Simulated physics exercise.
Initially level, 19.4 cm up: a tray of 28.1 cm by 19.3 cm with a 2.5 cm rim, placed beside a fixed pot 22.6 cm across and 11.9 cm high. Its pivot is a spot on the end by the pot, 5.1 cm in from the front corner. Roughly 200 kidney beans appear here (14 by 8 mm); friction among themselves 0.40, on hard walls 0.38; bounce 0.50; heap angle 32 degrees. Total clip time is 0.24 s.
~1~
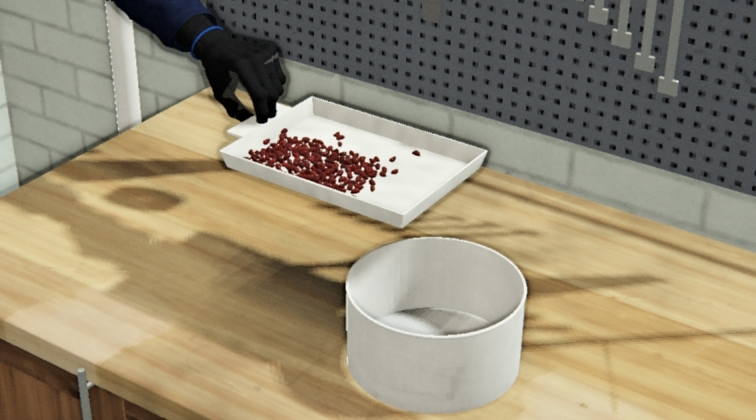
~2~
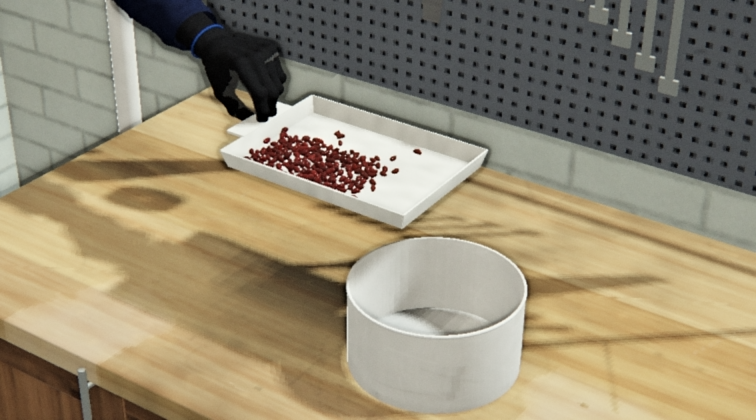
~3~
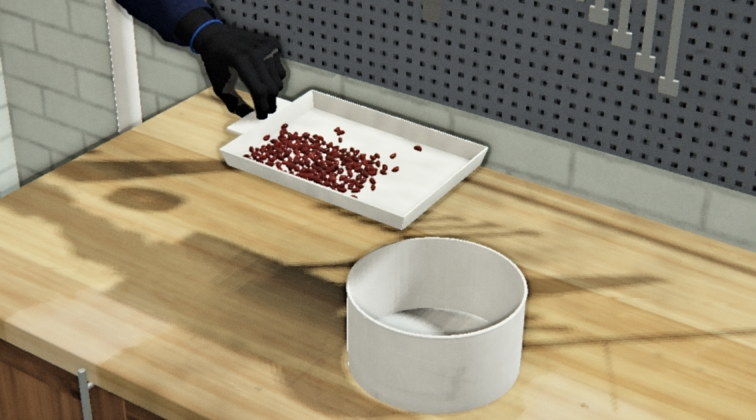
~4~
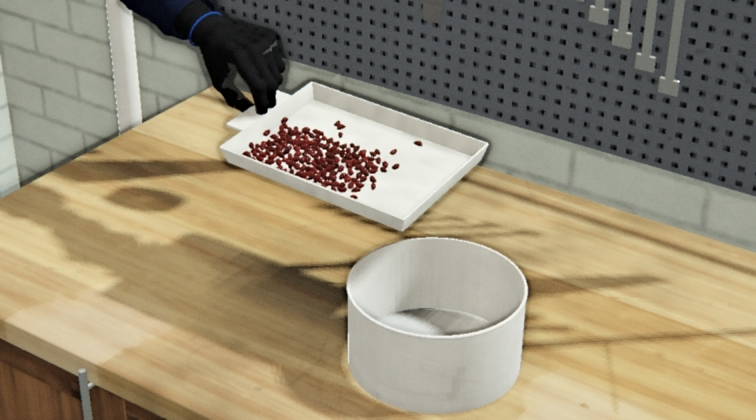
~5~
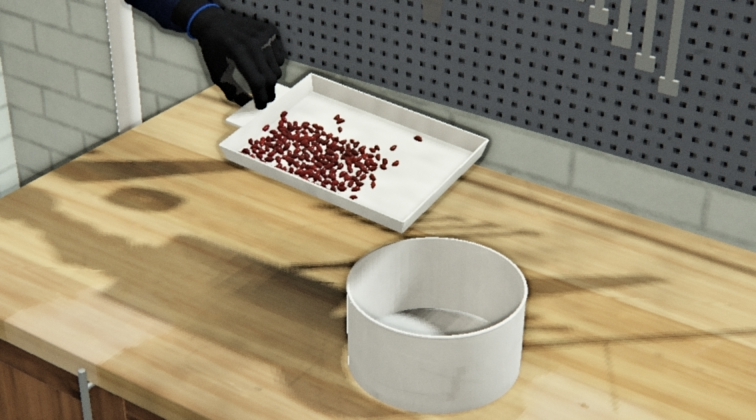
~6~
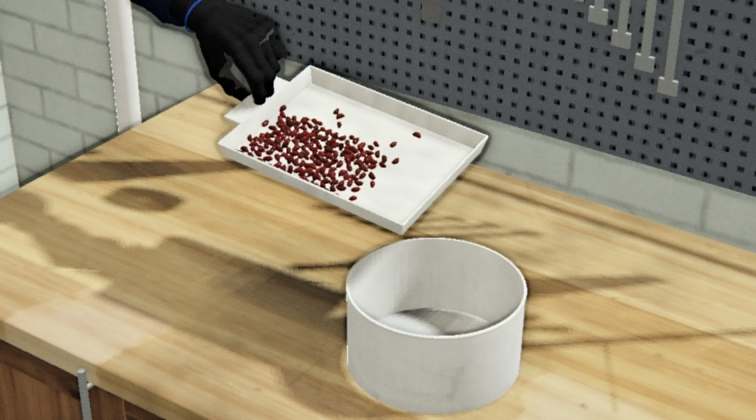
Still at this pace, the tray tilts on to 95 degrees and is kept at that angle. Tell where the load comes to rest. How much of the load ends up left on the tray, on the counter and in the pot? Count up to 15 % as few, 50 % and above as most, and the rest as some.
My estimate: Left on the tray few, counter some, pot most.
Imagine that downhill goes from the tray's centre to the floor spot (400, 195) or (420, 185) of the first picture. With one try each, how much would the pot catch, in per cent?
Roughly 100 % for the first direction, roughly 55 % for the second.
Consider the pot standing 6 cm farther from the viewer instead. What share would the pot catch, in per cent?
My estimate: Some 45 per cent.
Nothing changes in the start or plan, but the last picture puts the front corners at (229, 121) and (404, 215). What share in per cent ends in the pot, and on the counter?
The pot gets 100 and the counter 0.
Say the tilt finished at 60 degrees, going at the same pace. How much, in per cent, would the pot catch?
Near 5 %, then.
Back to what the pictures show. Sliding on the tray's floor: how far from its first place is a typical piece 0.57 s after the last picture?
Around 5 centimetres.
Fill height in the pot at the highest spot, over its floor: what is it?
About 1.5 centimetres.
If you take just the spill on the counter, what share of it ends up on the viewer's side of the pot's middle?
Share: Roughly 90 %.
Then, 0.57 s after the last picture, tilt 51 degrees; the tray holds 100 %, the pot 0 %.
Then, 0.95 s after the last picture, tilt 77 degrees; the tray holds 90 %, the pot 0 %.
Then, 1.42 s after the last picture, tilt 95 degrees; the tray holds 5 %, the pot 65 %.
In the end, tray 0 %, counter 30 %, pot 70 %.
